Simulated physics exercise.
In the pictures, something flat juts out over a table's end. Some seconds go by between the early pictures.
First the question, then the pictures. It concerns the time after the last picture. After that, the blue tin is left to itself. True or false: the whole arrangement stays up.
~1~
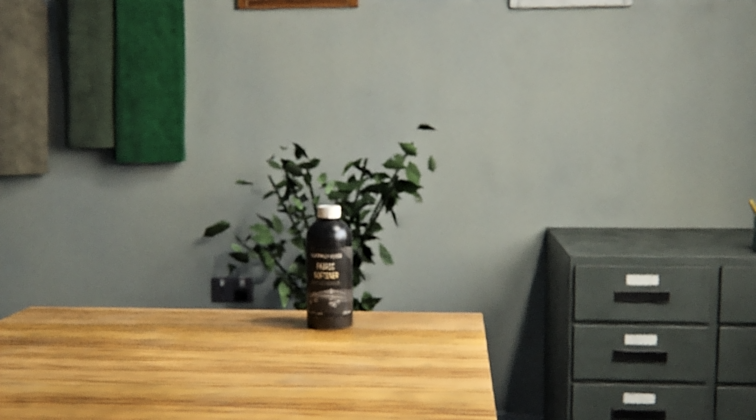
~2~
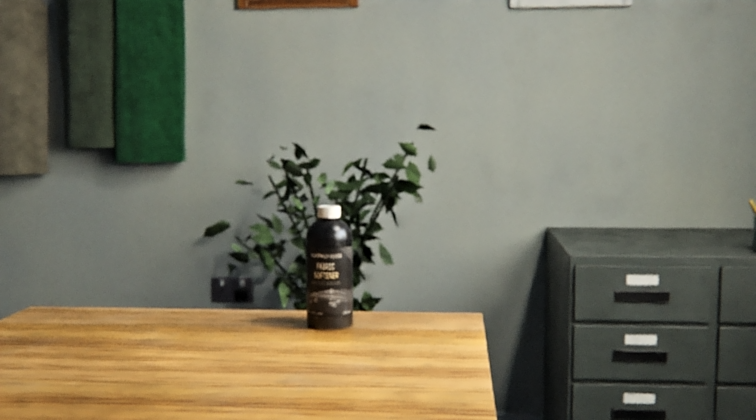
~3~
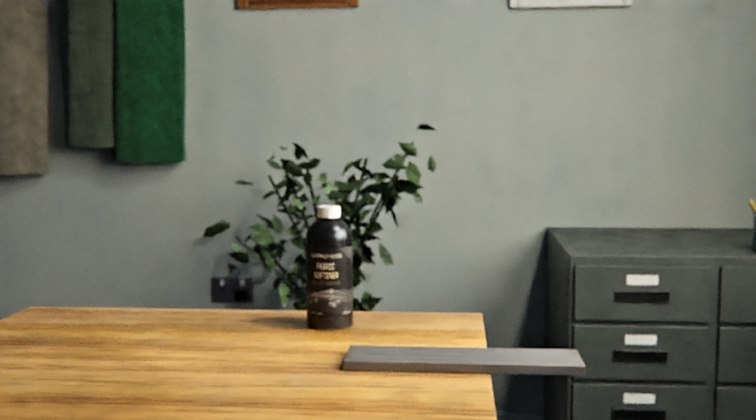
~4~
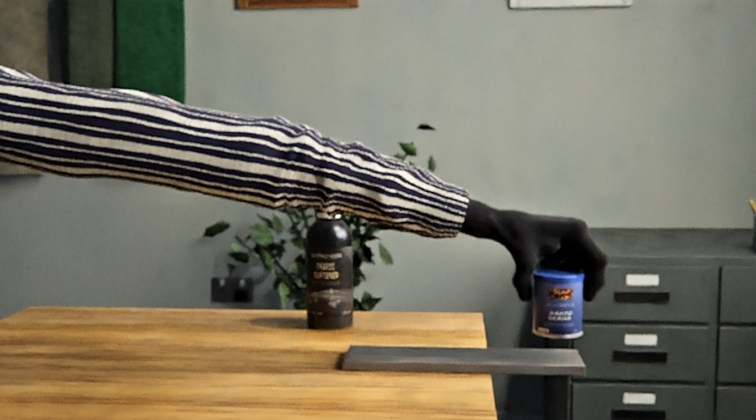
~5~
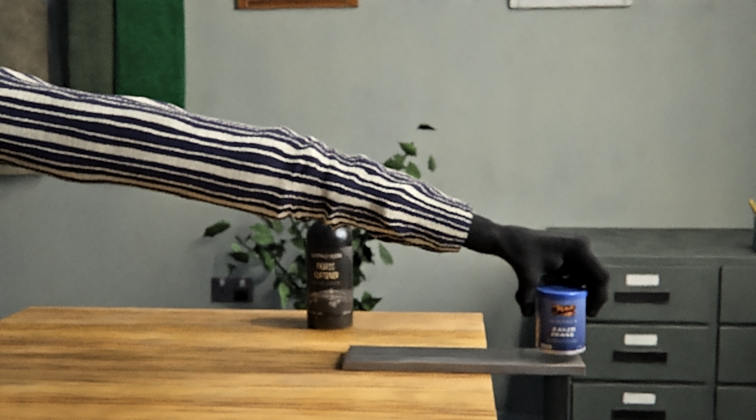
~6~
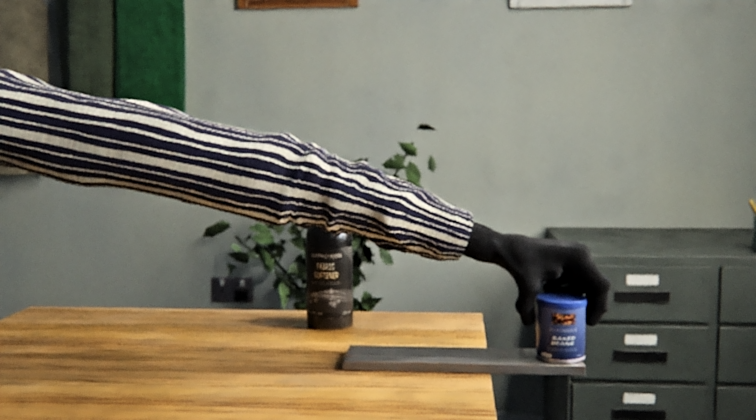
False, it comes down.
Then, 0.50 s past the last view, blue tin and grey plank now down on the floor or falling.
Then, 0.70 s past the last view, things are still on the move.
Finally, down on the floor or falling, blue tin and grey plank; black bottle still in place. The plank goes over.
